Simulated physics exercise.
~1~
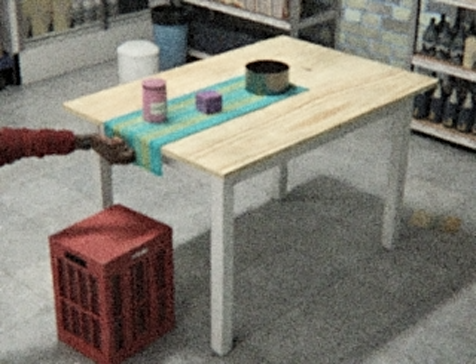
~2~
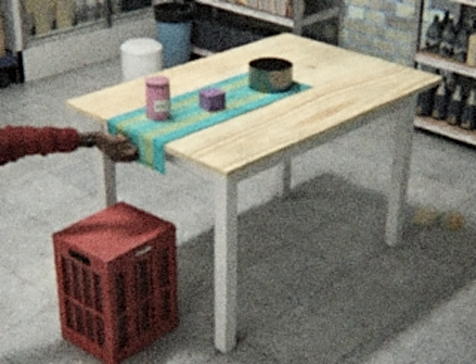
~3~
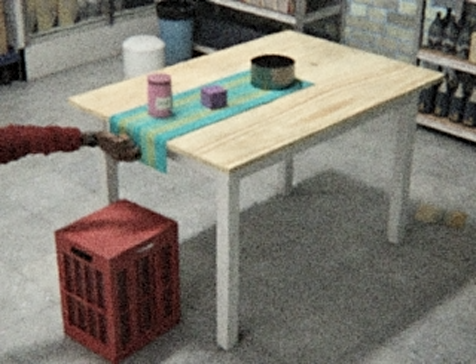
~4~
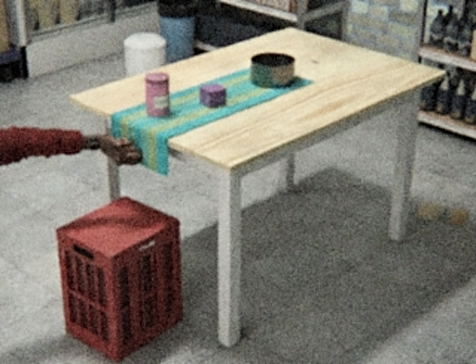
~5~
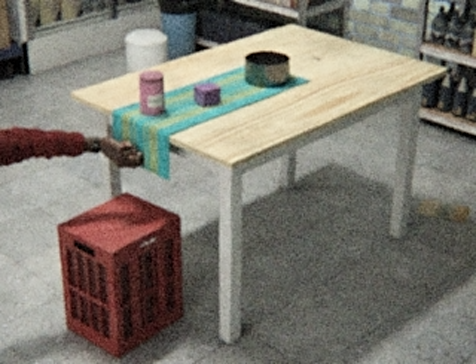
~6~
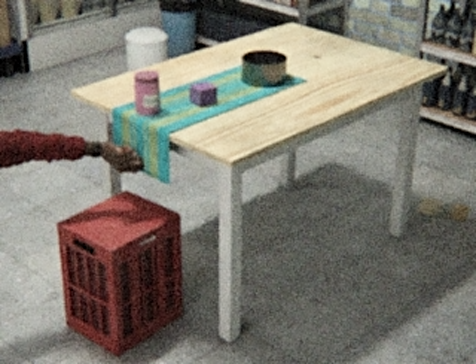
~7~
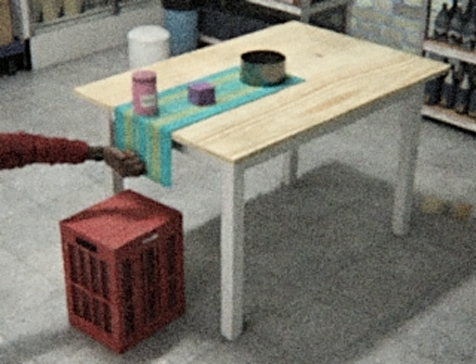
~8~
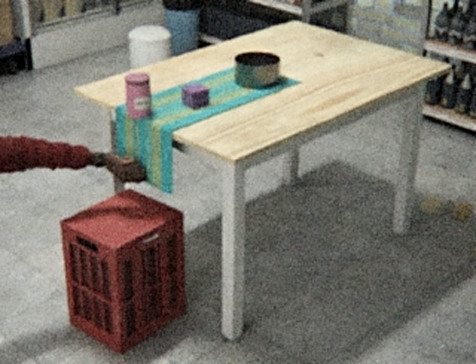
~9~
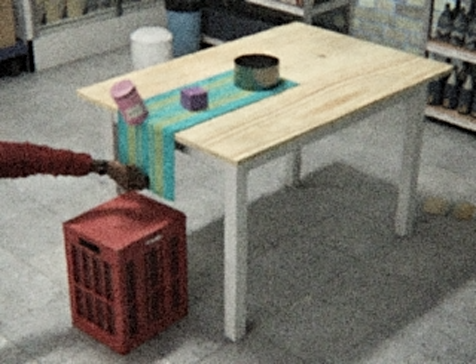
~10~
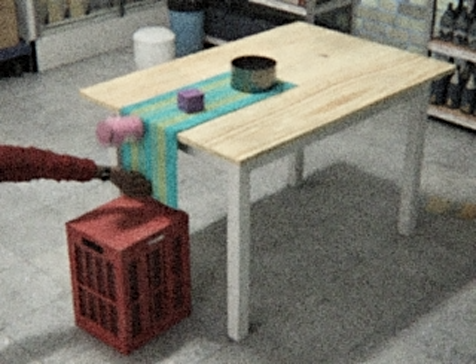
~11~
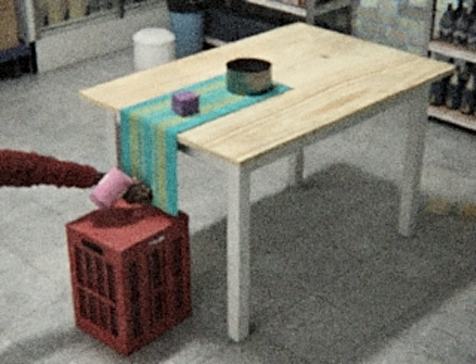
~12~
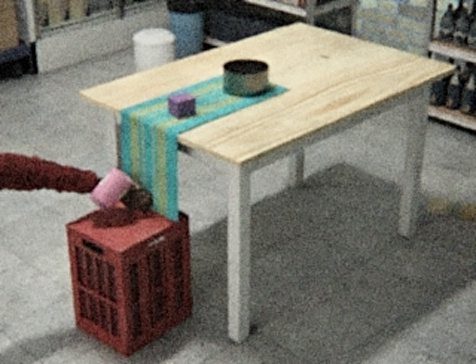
In a shop, a hand slowly pulling a turquoise cloth down off a table, a pink jar toppling off, block and pot staying.
